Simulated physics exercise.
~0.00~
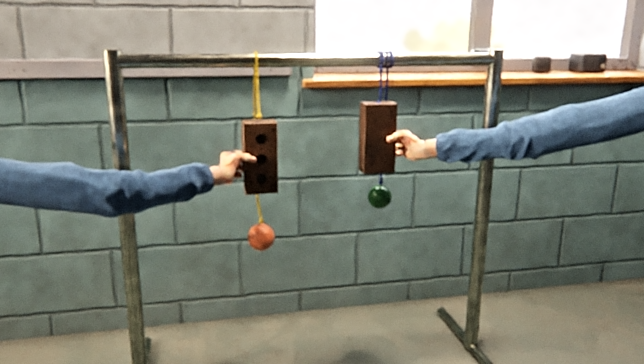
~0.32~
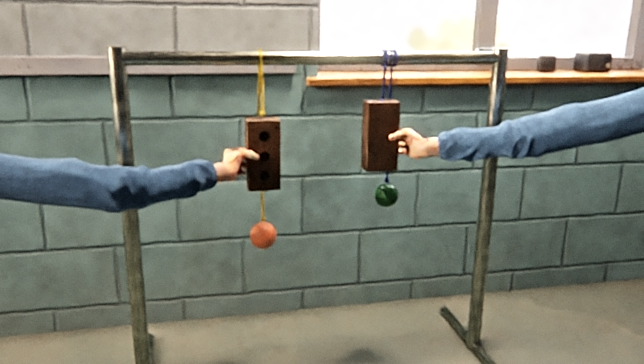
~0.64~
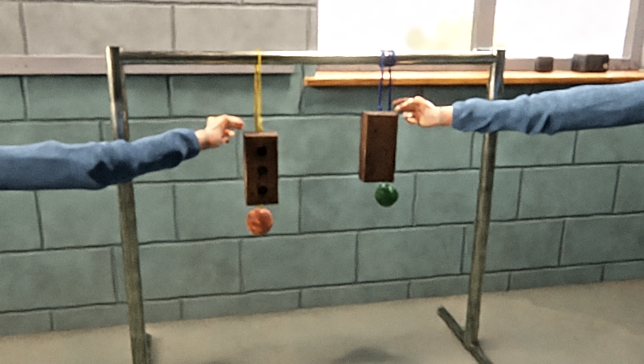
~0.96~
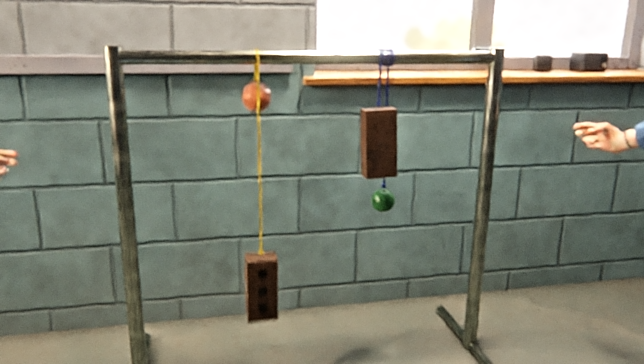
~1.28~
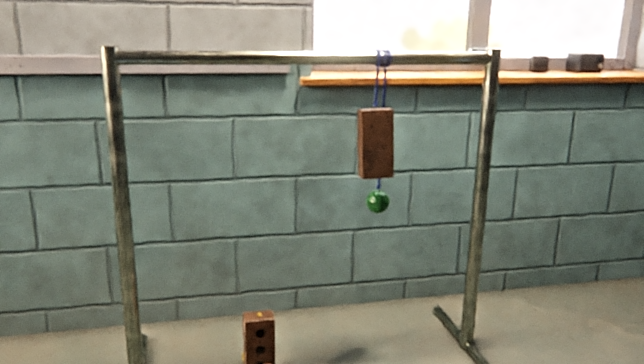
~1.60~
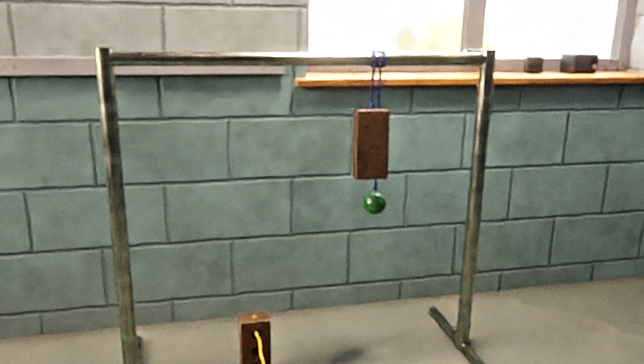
Left brick dropping to the floor as its yellow cord runs over the rail after two hands let go, right brick staying hung.
